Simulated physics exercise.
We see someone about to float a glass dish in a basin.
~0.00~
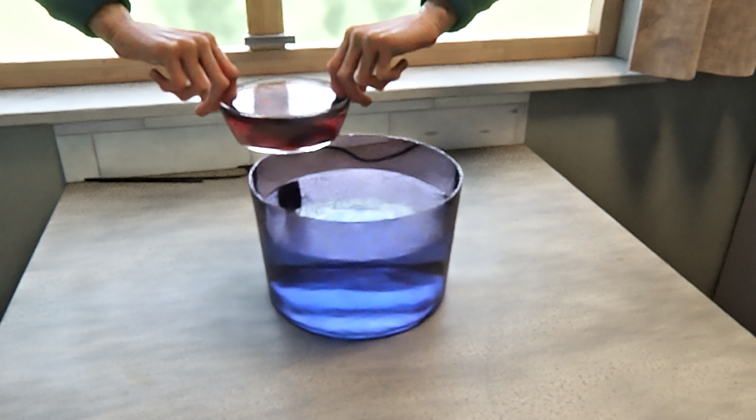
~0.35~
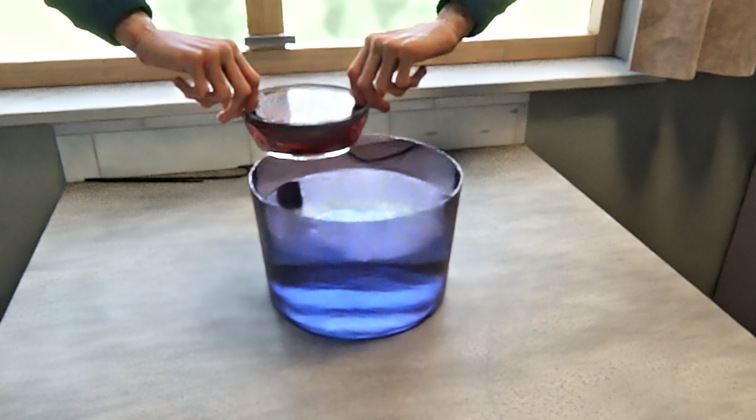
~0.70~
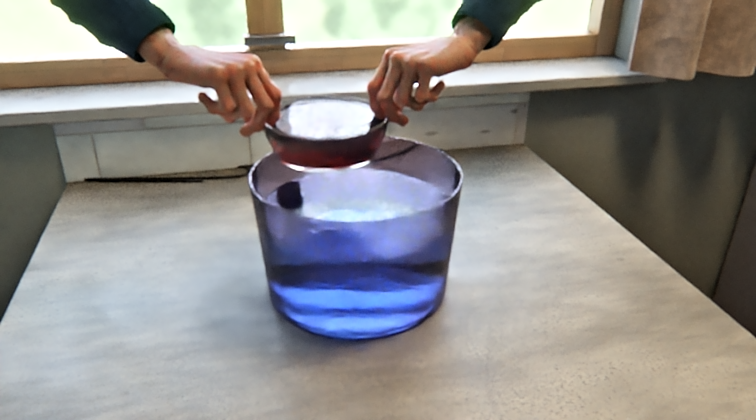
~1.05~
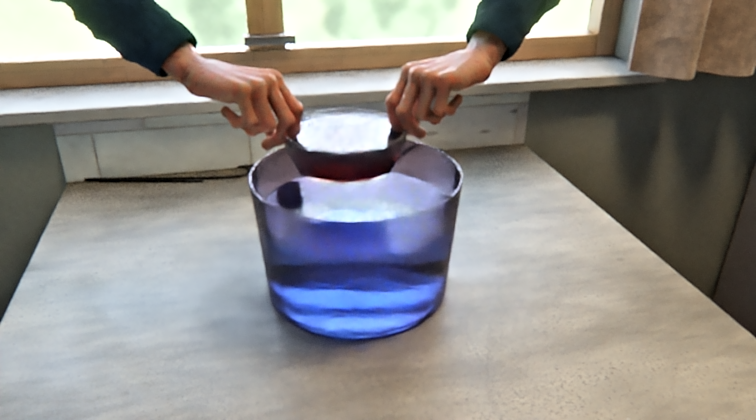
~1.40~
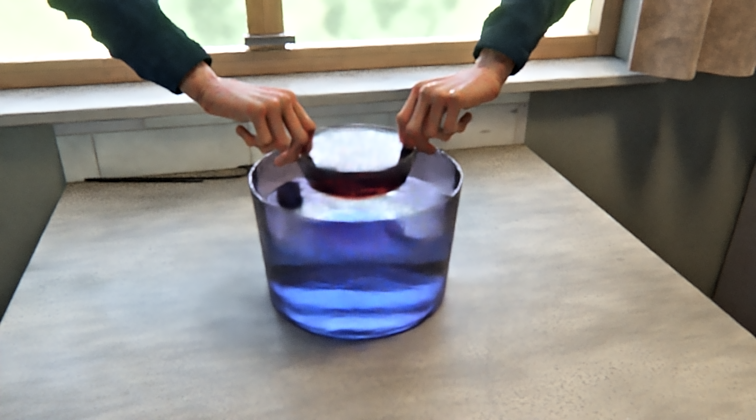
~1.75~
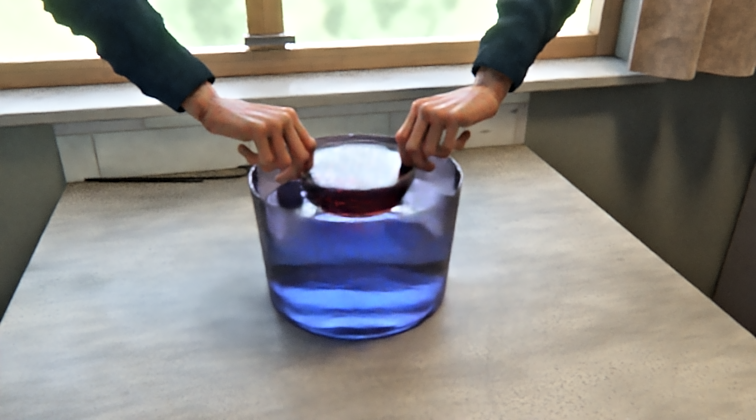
Two hands lowering a glass dish of dark red liquid rightward and down into the mouth of a blue-purple basin of water.
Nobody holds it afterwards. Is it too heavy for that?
Once free, it fills and founders.
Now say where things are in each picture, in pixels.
Dish (286, 113) nearly full; above the basin, in the first picture.
Dish nearly full, surface at (306, 105); coming down, in the second picture.
Dish (326, 132) nearly full; lower, in the third picture.
Dish nearly full, surface at (345, 132); lower still, in the fourth picture.
Dish (356, 161) nearly full; close to the surface, in the fifth picture.
Dish nearly full, surface at (356, 166); just over the surface, in the sixth picture.
After 2.2 s, the dish dips into the water.
After 2.8 s, water pours in over its rim.
After 5.0 s, the dish lies on the bottom.
